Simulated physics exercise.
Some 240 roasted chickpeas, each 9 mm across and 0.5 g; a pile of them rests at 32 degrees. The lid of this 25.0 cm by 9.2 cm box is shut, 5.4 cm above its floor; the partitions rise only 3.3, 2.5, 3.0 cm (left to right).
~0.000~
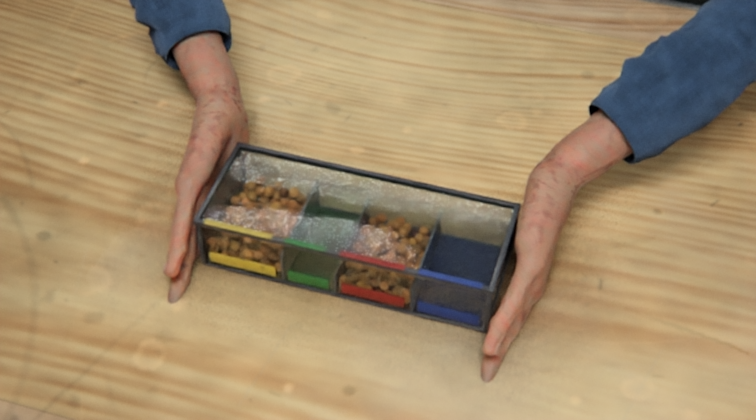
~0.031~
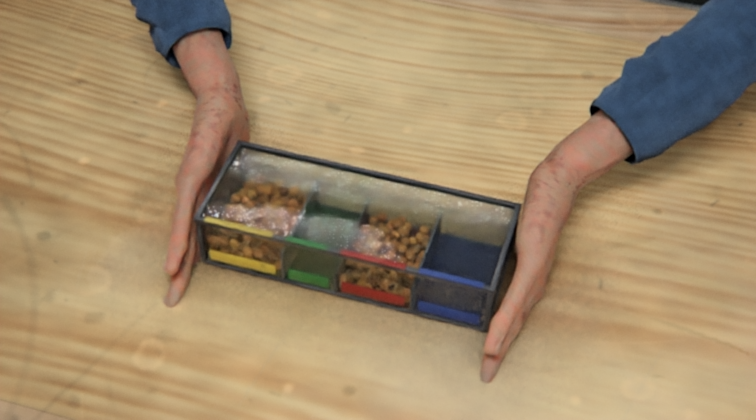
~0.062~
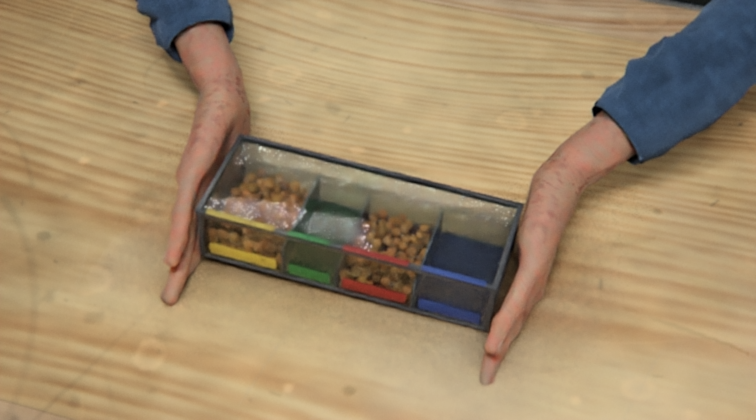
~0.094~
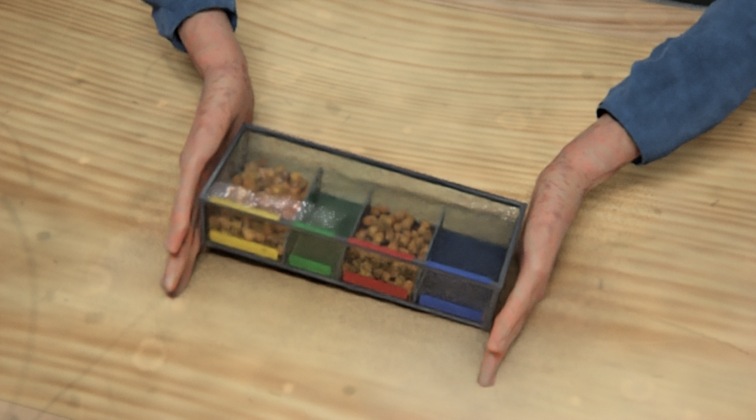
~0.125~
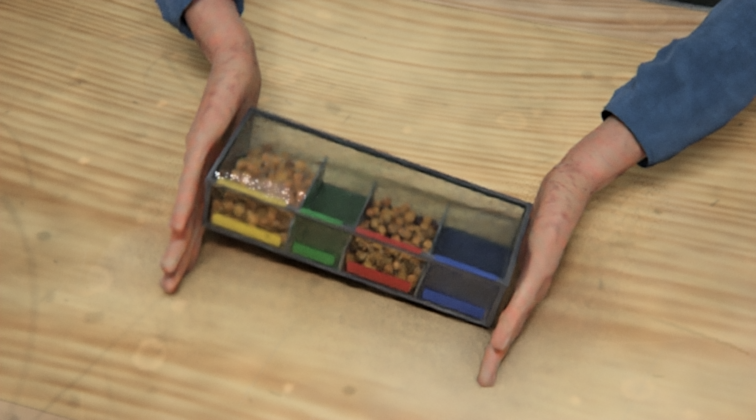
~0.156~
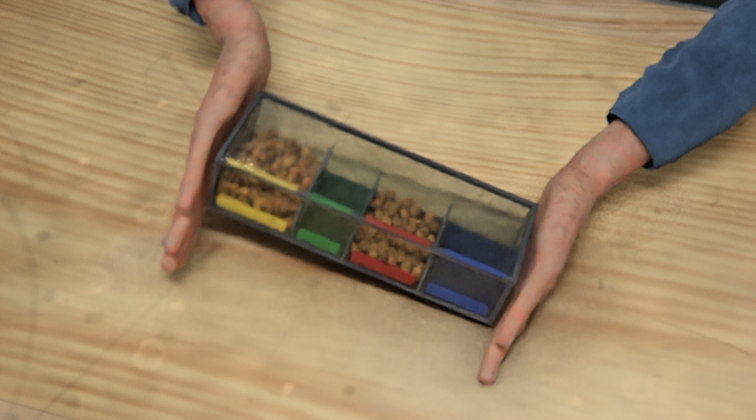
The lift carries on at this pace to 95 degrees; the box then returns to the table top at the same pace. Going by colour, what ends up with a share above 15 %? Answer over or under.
Red over, blue over, green under, yellow over.
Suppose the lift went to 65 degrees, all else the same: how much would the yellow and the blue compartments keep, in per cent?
Then: Yellow 40, blue 10.
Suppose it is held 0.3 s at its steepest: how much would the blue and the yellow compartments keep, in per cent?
Then: Blue 55, yellow 15.
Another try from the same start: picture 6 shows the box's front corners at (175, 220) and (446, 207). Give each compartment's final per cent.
Red 0, blue 0, green 5, yellow 95.
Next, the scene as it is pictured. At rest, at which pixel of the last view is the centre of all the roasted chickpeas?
Around (425, 244).
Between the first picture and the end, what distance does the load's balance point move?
About 7.5 cm.
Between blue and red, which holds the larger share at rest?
The blue compartment.
After 0.73 s, tilt 95 degrees; red 35 %, blue 5 %, green 10 %, yellow 50 %.
Then, at 1.11 s, tilt 41 degrees; red 20 %, blue 40 %, green 5 %, yellow 30 %.
Then, at 1.58 s, tilt 0 degrees; red 20 %, blue 40 %, green 5 %, yellow 30 %.
By 2.0 s all is still; red 20 %, blue 40 %, green 5 %, yellow 30 %.
